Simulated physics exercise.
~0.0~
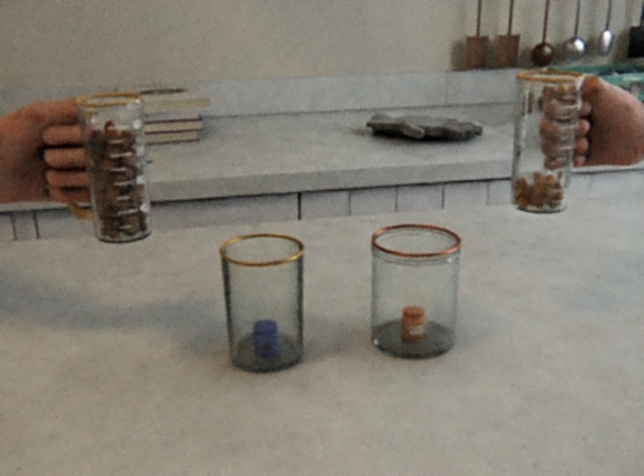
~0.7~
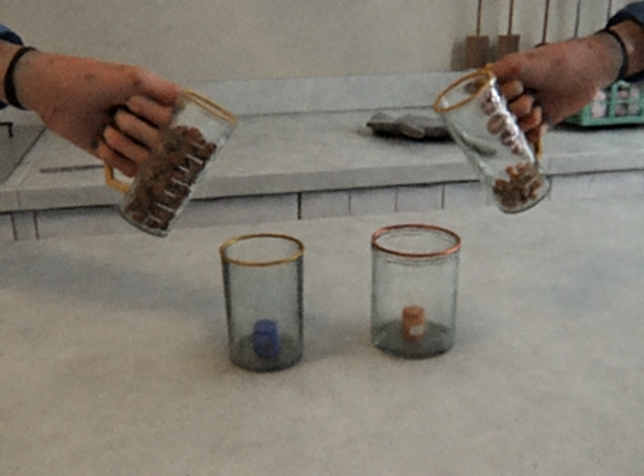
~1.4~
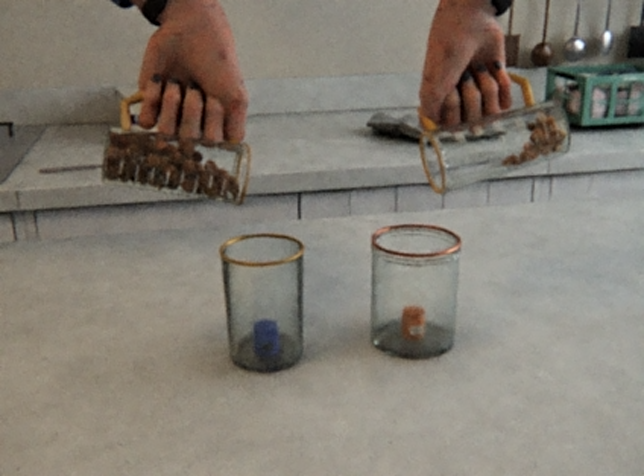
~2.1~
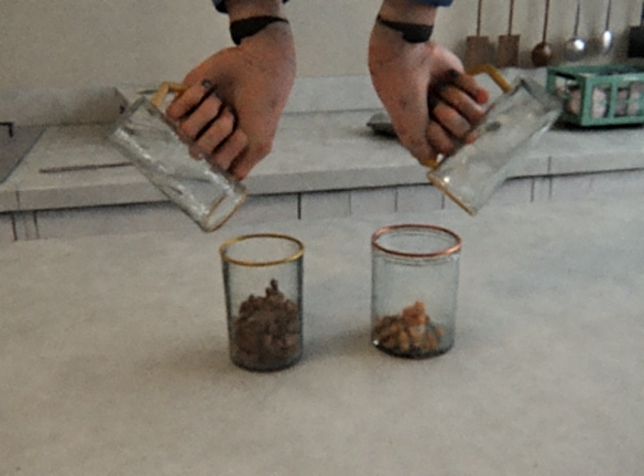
Two hands hold clear glass mugs of brown chunks above a pale grey counter, seen from the front by a still camera, the left mug much fuller. Below stand a gold-rimmed glass with a small blue object inside and, to its right, a copper-rimmed glass with a small orange one. The hands bring the mugs inward and tilt them, then turn them onto their sides. Finally they tip them nearly upside down, and the chunks drop into the glasses. The left heap buries the blue object, while the orange one still shows above a shallow pile.
